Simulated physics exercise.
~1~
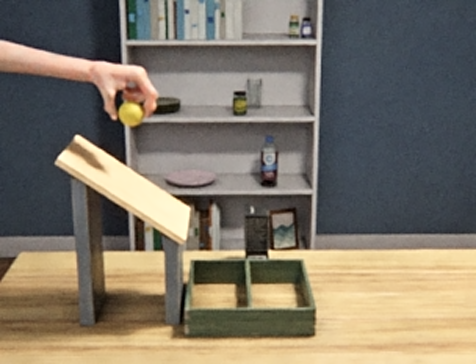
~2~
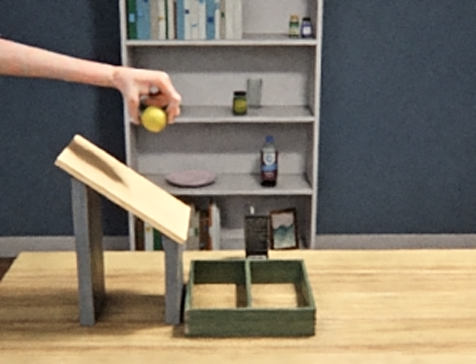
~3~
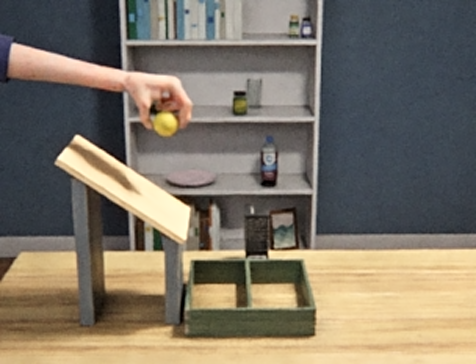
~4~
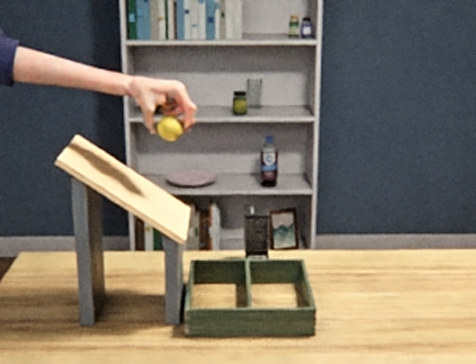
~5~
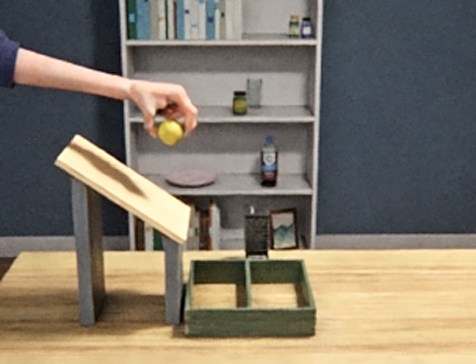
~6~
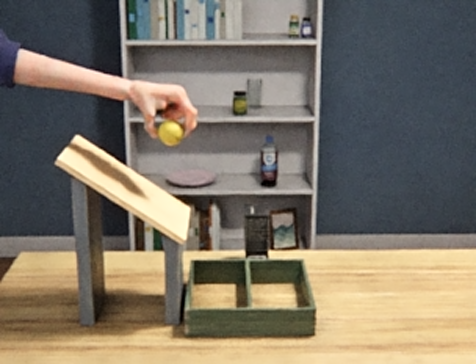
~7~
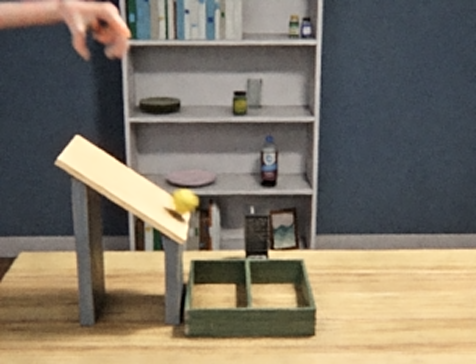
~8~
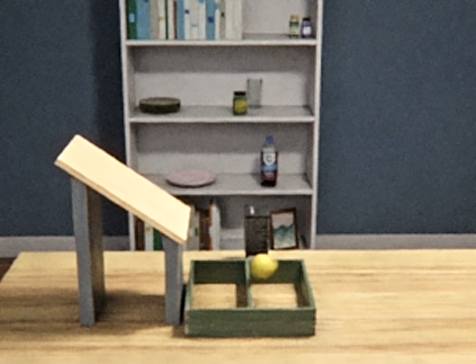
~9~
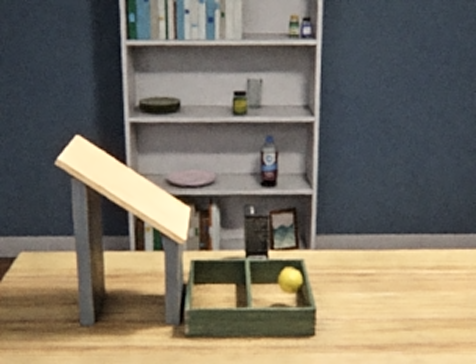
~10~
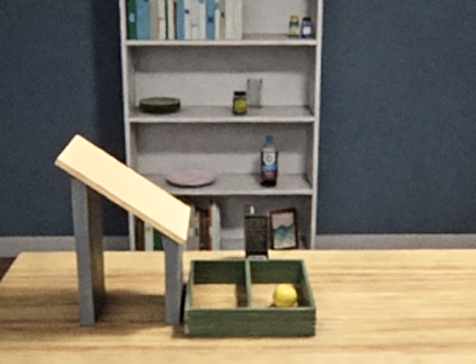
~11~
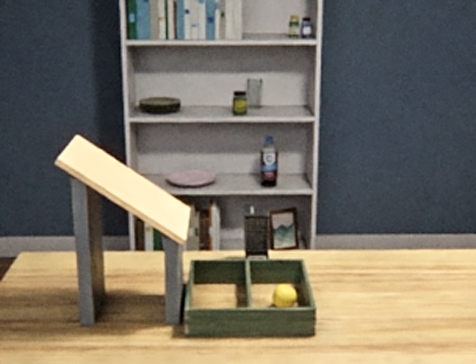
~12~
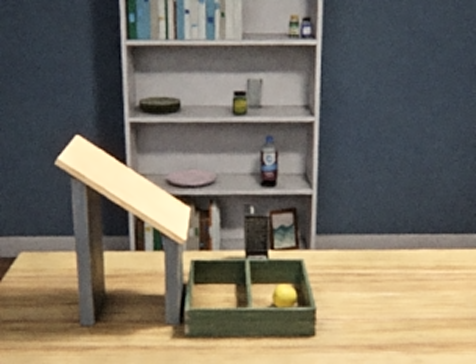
A hand drops a yellow lemon onto a sloping board, and it lands in the tray's farther bay.
